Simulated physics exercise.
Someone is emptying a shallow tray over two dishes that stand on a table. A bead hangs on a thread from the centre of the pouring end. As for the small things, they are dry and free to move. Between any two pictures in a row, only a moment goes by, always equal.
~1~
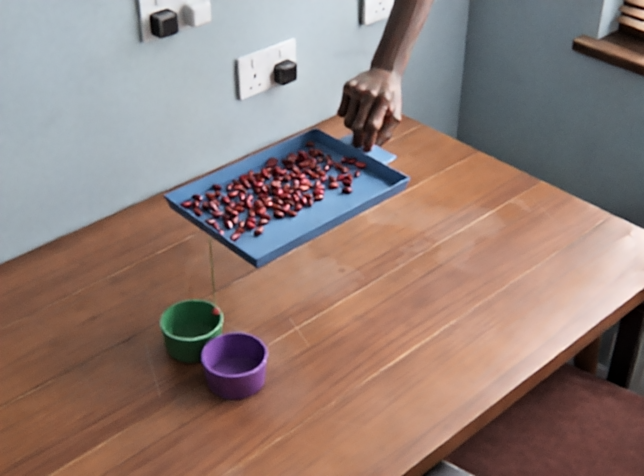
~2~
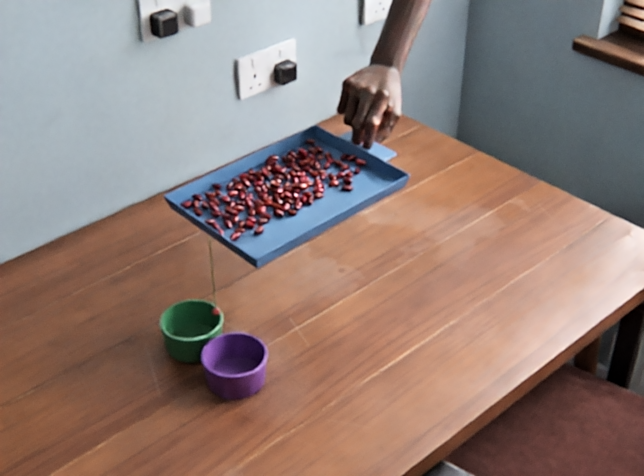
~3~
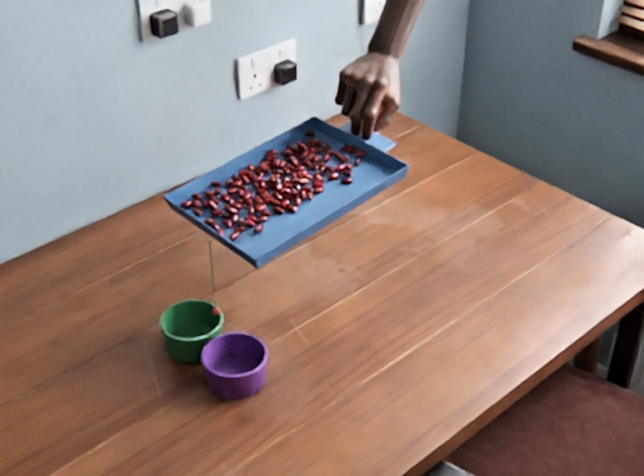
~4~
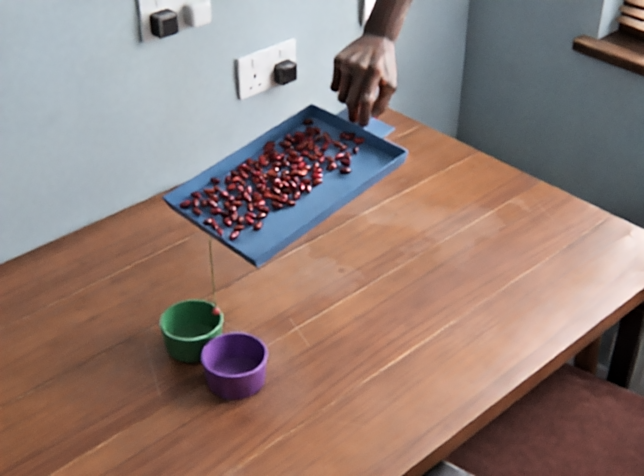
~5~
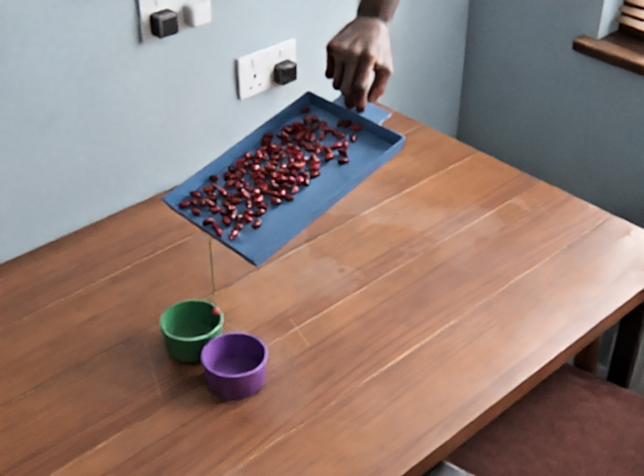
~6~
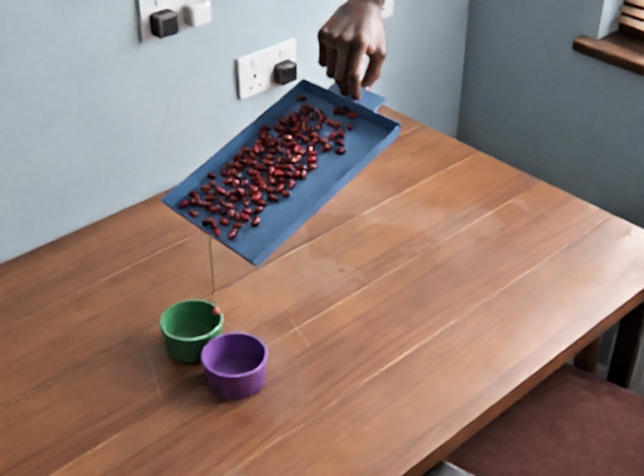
A hand reaching in from the top right steadily raises the far end of a shallow blue tray of dark red beans, tilting it more steeply toward the lower left while its near end stays almost in place. Below that end, a green dish and, to its right, a purple dish stand beside a thin hanging thread. The still camera looks down on a wooden table against blue-grey walls with sockets.
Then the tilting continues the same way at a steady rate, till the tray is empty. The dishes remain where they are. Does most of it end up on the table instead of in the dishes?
Catch falls short of half.
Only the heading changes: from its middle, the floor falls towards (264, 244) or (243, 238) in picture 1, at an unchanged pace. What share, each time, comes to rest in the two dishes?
In order: About 60, then 40 percent.
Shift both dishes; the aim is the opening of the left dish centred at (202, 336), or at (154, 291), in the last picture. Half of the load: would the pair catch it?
First not half, then under half.
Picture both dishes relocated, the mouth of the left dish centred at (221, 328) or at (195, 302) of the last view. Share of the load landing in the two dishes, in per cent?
Close to 0 in a hundred, then close to 0 in a hundred.
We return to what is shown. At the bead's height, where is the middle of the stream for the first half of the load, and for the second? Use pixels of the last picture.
At (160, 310) for the first part, then at (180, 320) for the others.
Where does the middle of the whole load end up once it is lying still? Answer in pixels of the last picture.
Roughly at (163, 359), give or take.
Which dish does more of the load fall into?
Looking at the end state, it is the left-side one.
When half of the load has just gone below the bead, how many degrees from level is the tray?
Roughly 105 degrees from level.
Soon after the last picture, tray tipped steeply; nearly all on the tray; a stray few in the air.
A little later, tray tipped past a quarter turn; a small part on the tray; a stray few in the right dish; a small part in the left dish; about a third outside both; about a third in the air.
Later still, tray tipped past a quarter turn; a small part in the right dish; about a quarter in the left dish; about two thirds outside both.
At rest, tray tipped past a quarter turn; a small part in the right dish; about a quarter in the left dish; about two thirds outside both.
